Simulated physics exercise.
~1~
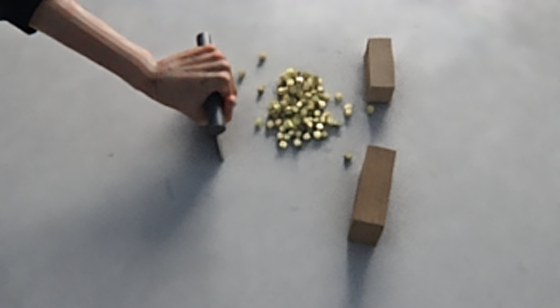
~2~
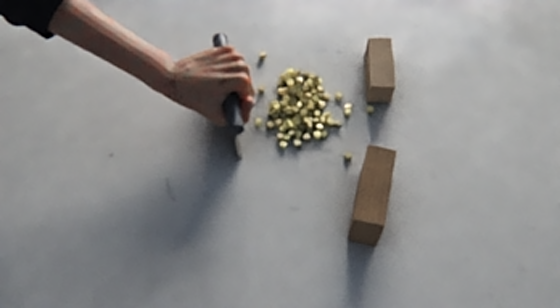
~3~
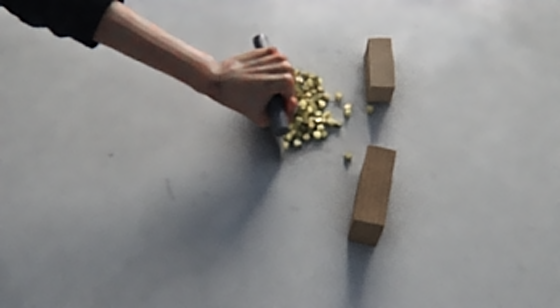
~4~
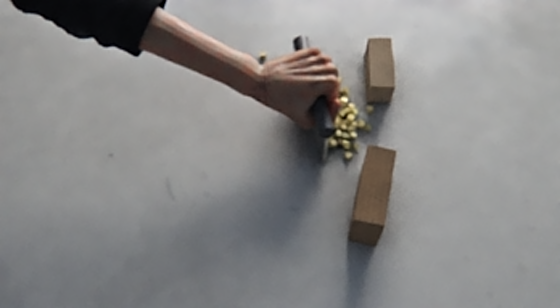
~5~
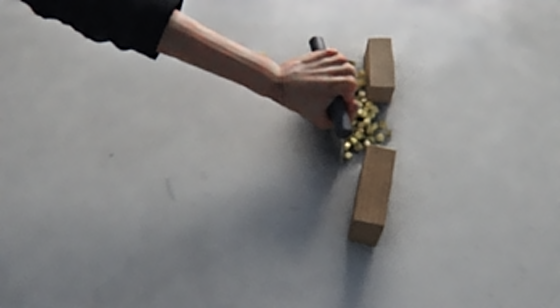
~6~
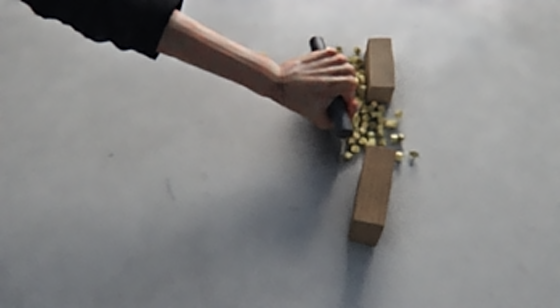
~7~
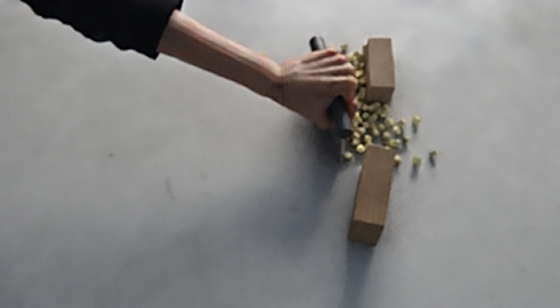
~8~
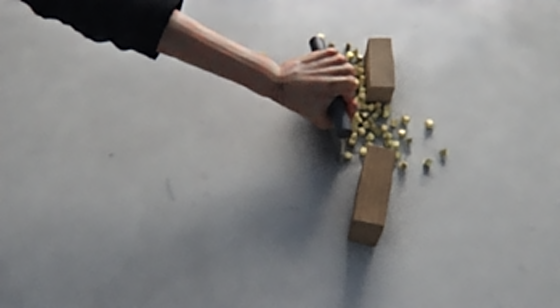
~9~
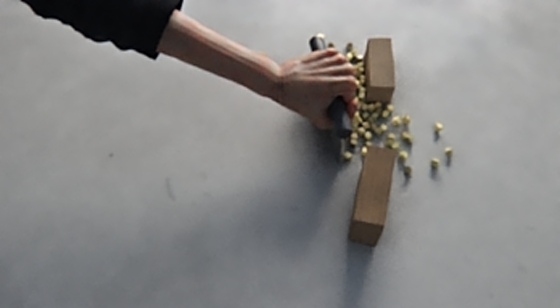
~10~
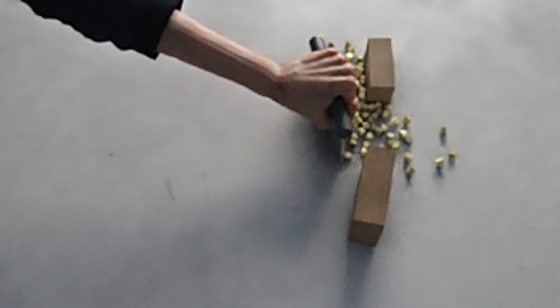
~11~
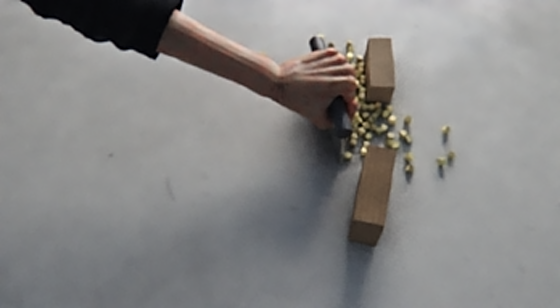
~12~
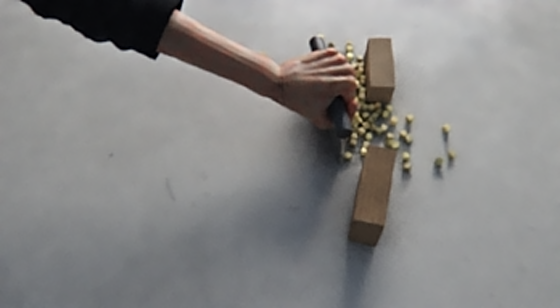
A hand in a dark sleeve grips a black scraper at the left of a smooth grey surface, seen from above by a still camera. To its right lies a loose heap of small yellowish cubes, and beyond them two brown blocks stand with a narrow gap between them. The hand slides the scraper rightward into the heap, bunching the cubes and pushing them up to the blocks. It stops just short of the blocks, and a few cubes spill out through the gap and scatter to the right. Most remain crowded between scraper and blocks as everything settles.
